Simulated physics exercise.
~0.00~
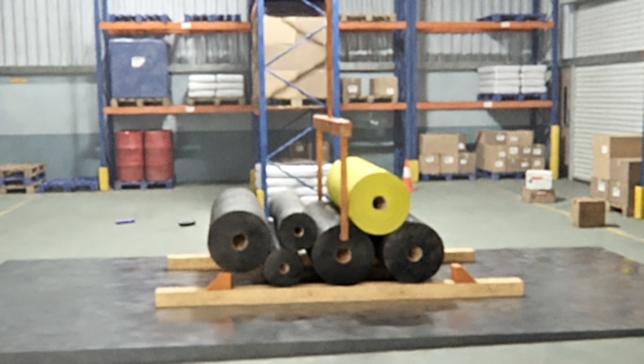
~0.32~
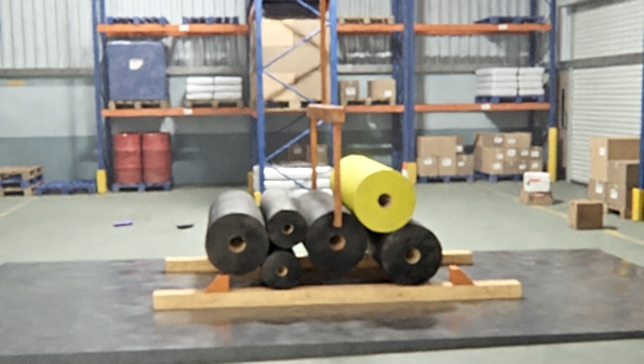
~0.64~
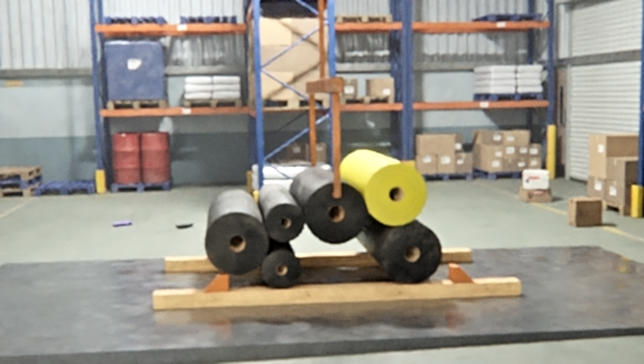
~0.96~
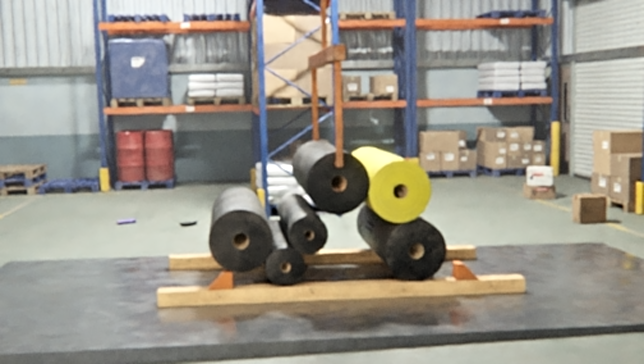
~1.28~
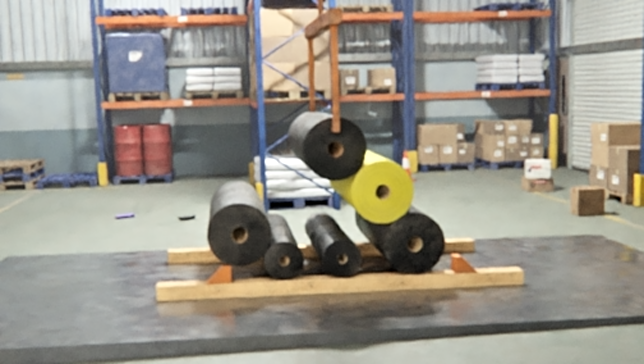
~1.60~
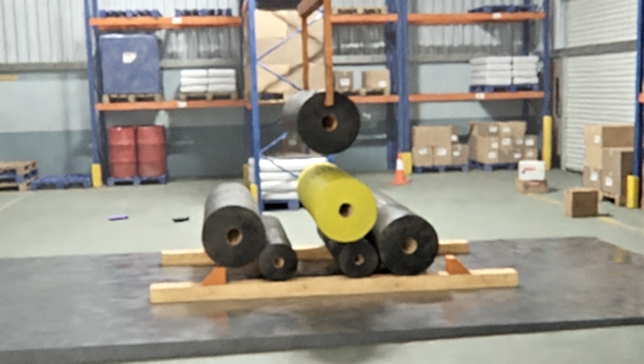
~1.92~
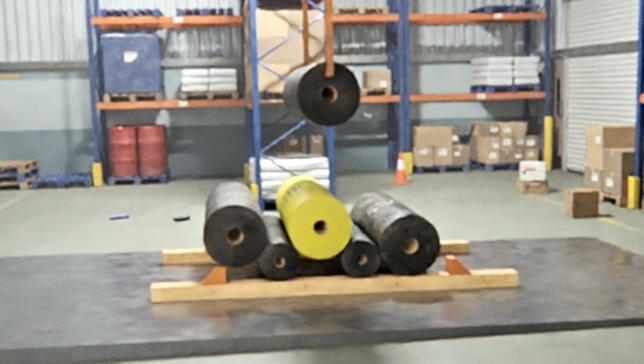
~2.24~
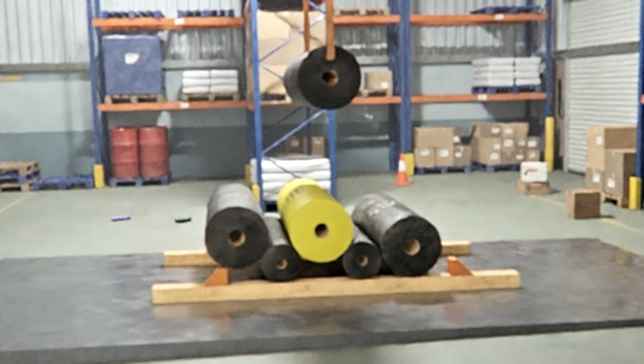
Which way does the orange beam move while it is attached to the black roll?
The orange beam moves up, lifting the black roll out of the stack and leaving it hanging above the others.
